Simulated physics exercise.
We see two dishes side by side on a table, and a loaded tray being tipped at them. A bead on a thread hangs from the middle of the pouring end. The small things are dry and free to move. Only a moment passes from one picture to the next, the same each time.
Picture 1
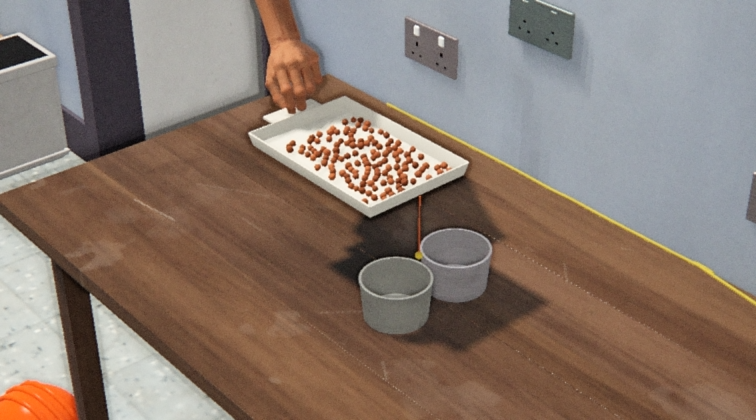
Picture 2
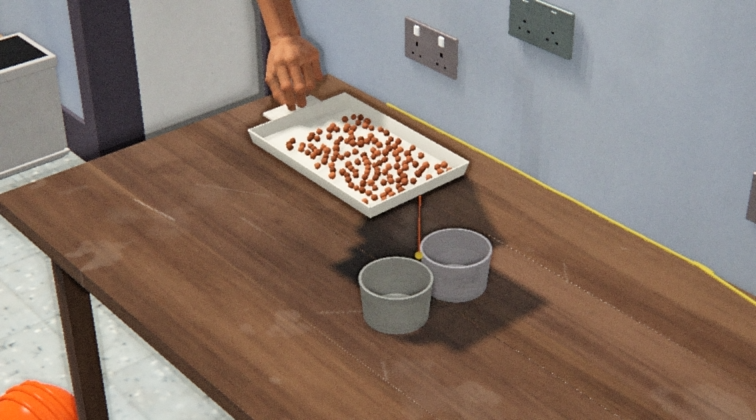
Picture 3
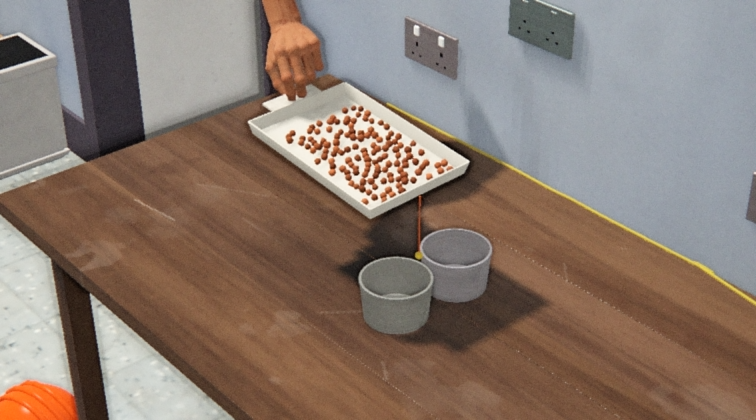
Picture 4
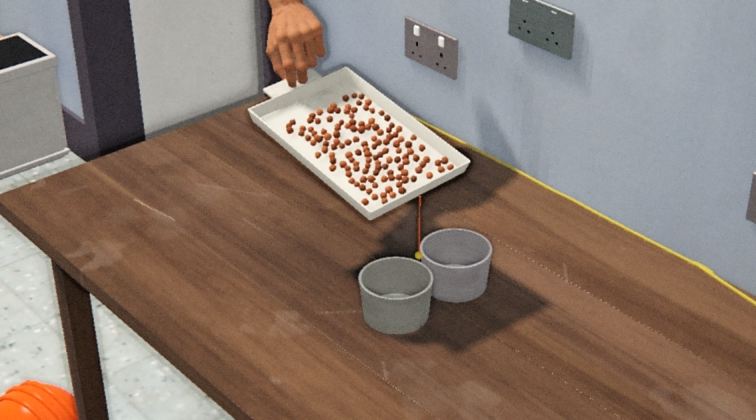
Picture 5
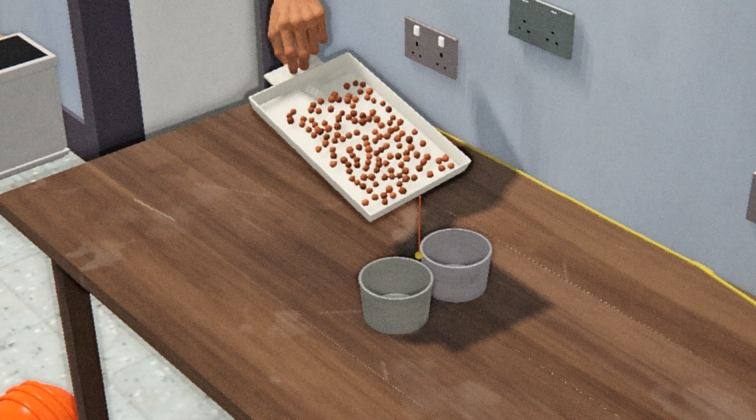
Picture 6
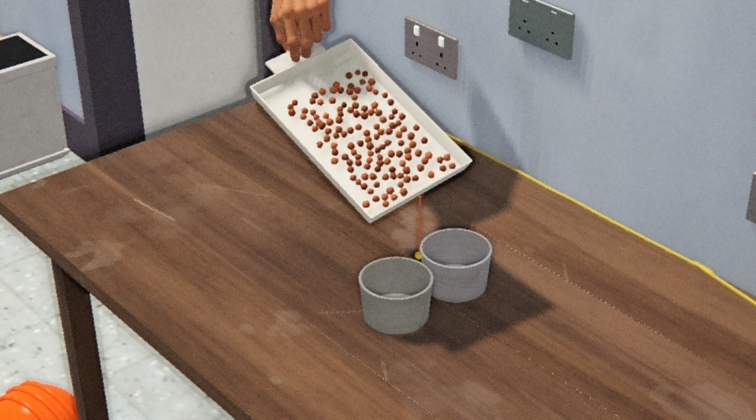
The video shows a hand holding a white tray of small reddish-brown pellets above a wooden table with two gray dishes and a hanging bead; the hand gradually raises the tray's far end, tilting it toward its lower left corner.
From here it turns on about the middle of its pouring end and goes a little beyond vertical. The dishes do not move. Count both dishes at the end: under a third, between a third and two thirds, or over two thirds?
The two hold between a third and two thirds of the load.
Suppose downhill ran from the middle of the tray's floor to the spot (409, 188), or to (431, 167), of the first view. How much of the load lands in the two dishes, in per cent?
First some 20, then 90 per cent.
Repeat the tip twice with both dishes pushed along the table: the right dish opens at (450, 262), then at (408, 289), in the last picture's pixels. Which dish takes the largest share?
One: The left one. Two: The right dish.
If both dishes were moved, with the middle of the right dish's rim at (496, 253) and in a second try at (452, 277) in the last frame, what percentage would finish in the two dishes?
The first gives 30 %, the second 80 %.
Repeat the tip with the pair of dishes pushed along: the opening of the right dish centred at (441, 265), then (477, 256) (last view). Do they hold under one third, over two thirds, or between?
One: Beyond two thirds. Two: Between a third and two thirds.
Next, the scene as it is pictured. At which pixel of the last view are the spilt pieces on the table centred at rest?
Close to (406, 356).
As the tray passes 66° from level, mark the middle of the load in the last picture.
Roughly at (390, 177).
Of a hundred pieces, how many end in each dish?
Left dish near 50 in a hundred; right dish near 0.
Shortly afterwards, tray tipped steeply; all but a few on the tray; only a few in the air.
Next, tray tipped past a quarter turn; near two thirds on the tray; a little in the left dish; a little outside both; a little in the air.
Some moments later, tray tipped past a quarter turn; near half in the left dish; near half outside both.
In the end, tray tipped past a quarter turn; near half in the left dish; none at all in the right dish; near half outside both.
